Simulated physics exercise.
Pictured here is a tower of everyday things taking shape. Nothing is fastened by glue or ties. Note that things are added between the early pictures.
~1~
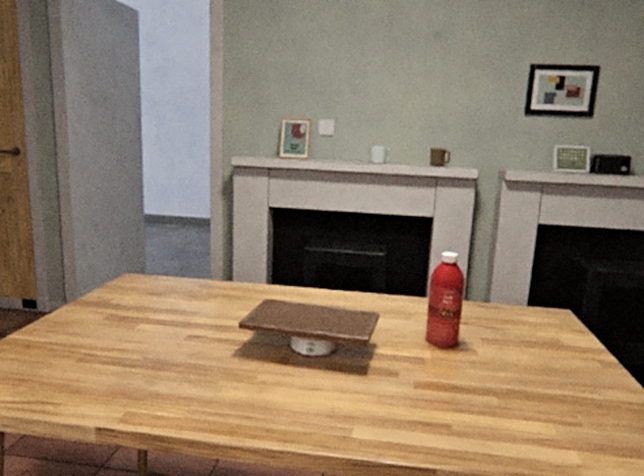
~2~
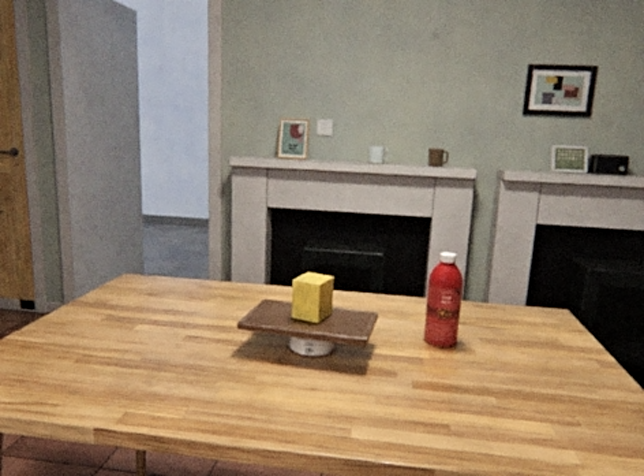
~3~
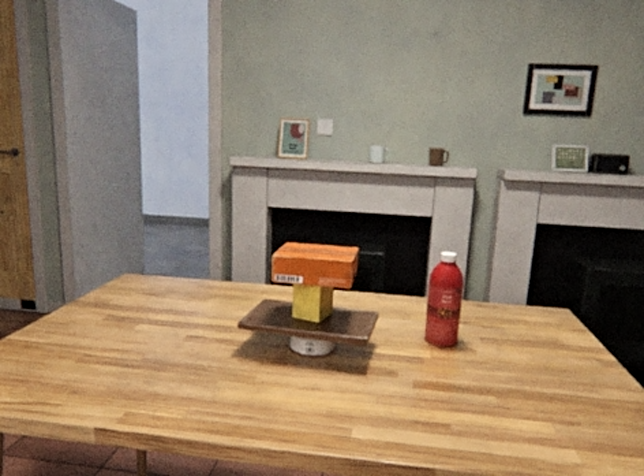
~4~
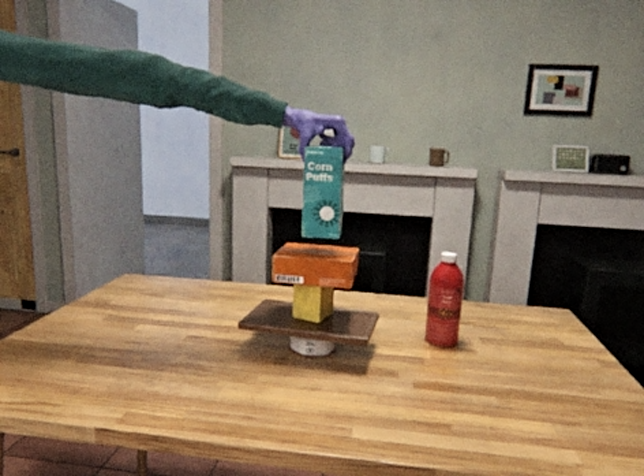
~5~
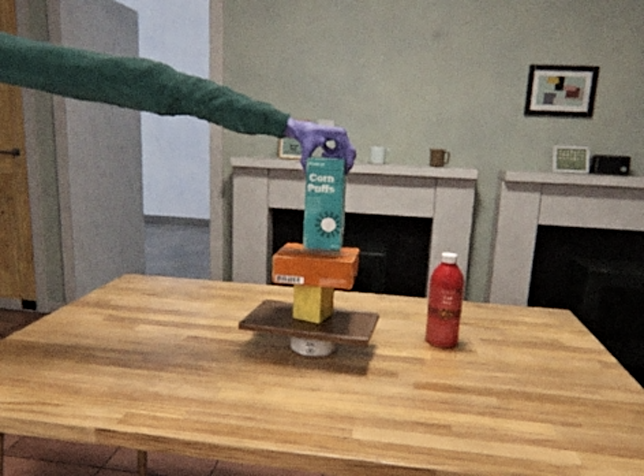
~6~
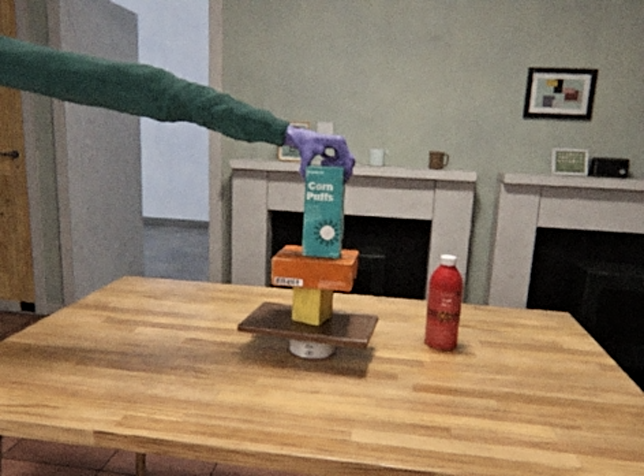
A gloved hand lowers a turquoise carton onto the orange box above a yellow block.
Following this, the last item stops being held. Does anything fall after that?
Short answer: It's safe.
Then, 0.20 s on from there, things are still on the move.
Then, 0.90 s on from there, no change.
Then, 1.80 s on from there, turquoise carton resting near (326, 211).
In the end, all 6 unmoved. At the end, from the last picture's camera, turquoise carton near (326, 211). The pile stays up.
